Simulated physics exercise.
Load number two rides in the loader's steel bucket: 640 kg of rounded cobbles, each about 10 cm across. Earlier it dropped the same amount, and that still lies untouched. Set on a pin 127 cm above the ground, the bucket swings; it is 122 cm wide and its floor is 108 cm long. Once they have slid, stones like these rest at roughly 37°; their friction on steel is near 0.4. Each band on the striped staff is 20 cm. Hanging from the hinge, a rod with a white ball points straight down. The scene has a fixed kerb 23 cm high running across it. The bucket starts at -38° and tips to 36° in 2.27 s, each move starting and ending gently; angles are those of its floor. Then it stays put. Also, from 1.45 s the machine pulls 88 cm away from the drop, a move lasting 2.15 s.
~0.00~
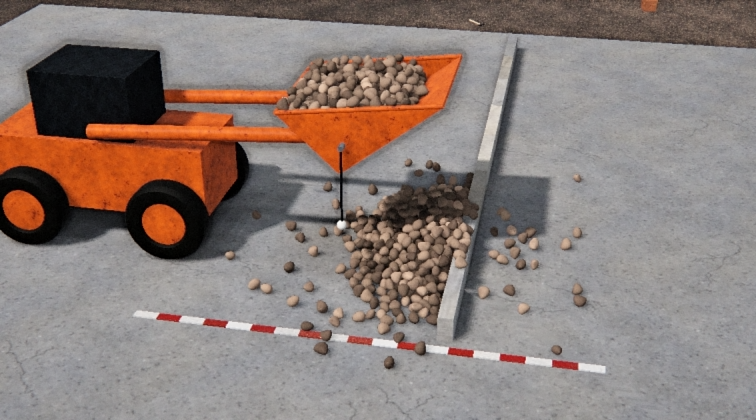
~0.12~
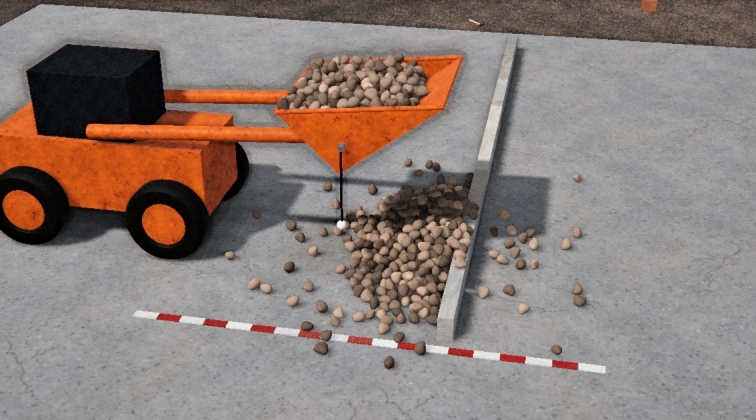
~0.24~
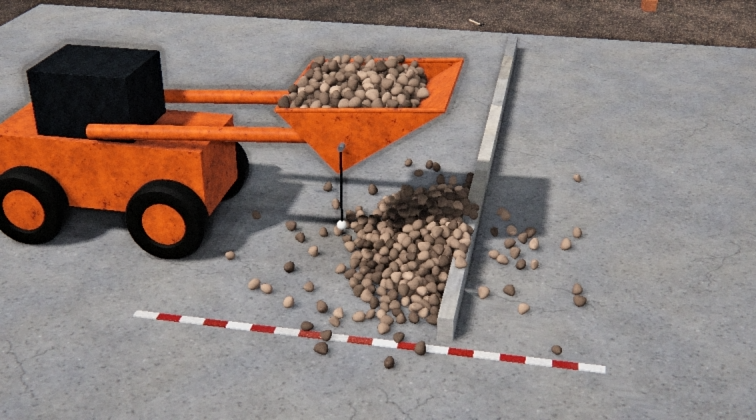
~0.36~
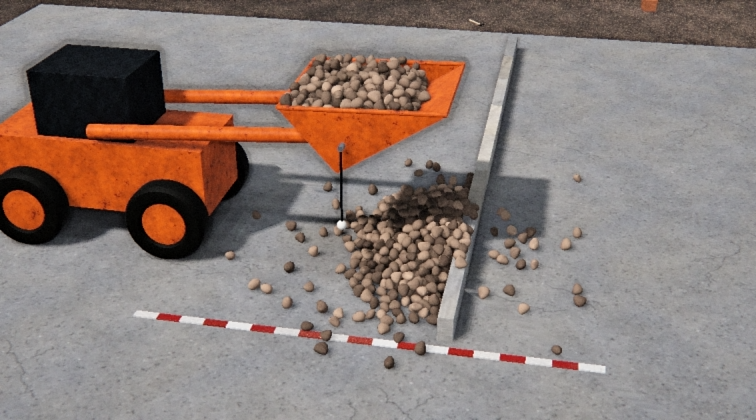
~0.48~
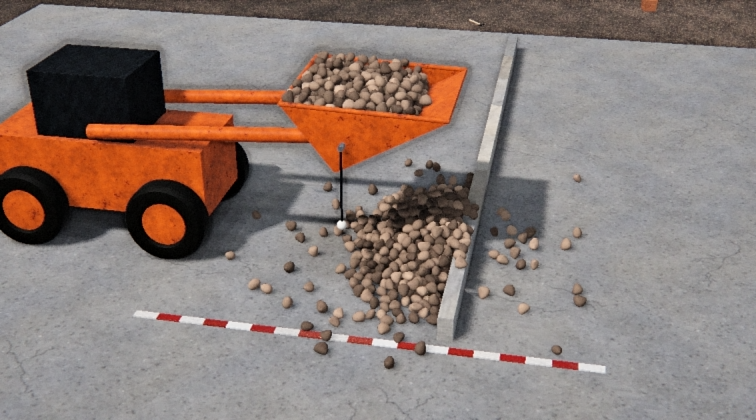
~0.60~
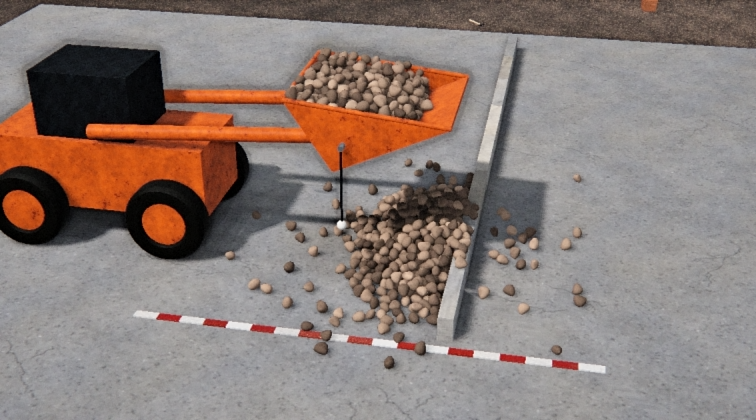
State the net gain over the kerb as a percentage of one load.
28 %.
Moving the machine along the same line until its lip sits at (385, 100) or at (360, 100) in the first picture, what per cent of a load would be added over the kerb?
0 % and 0 %.
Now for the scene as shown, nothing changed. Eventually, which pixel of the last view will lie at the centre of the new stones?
(432, 233).
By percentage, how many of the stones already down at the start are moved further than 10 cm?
15 %.
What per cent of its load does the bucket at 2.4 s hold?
Around 15 per cent of the load is still inside.
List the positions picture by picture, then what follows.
In the first frame, the bucket is at -38°, its lip at (443, 106); the top of the load is at (381, 66). The earlier load is highest near (438, 215), 36 cm above ground level, 96 % on this side of the kerb, 4 % over the kerb.
In the second frame, the bucket is at -37°, its lip at (444, 107); the top of the load is at (377, 65); the stones move at 0.0 m/s on average.
The third frame shows lip at (445, 111), floor tilted -36°, highest stones at (375, 66); the stones move at 0.1 m/s on average.
In the fourth frame, the bucket is at -33°, its lip at (447, 115); the top of the load is at (354, 68); the stones move at 0.1 m/s on average.
In the fifth frame, the bucket is at -29°, its lip at (449, 122); the top of the load is at (333, 65); the stones move at 0.2 m/s on average.
The sixth frame shows lip at (451, 129), floor tilted -25°, highest stones at (333, 63); the stones move at 0.2 m/s on average.
After 1.7 s the floor is at 24°; in per cent of one load, 96 in the bucket, 100 on this side of the kerb, 4 over the kerb; the foremost stones are at (563, 259).
After 2.4 s the floor is at 36°; in per cent of one load, 17 in the bucket, 163 on this side of the kerb, 21 over the kerb; the foremost stones are at (570, 255).
After 4.1 s the floor is at 36°; in per cent of one load, 0 in the bucket, 169 on this side of the kerb, 32 over the kerb; the foremost stones are at (592, 253).
After 6.9 s the floor is at 36°; in per cent of one load, 0 in the bucket, 169 on this side of the kerb, 32 over the kerb; the foremost stones are at (592, 253). Net gain over the kerb, 28.
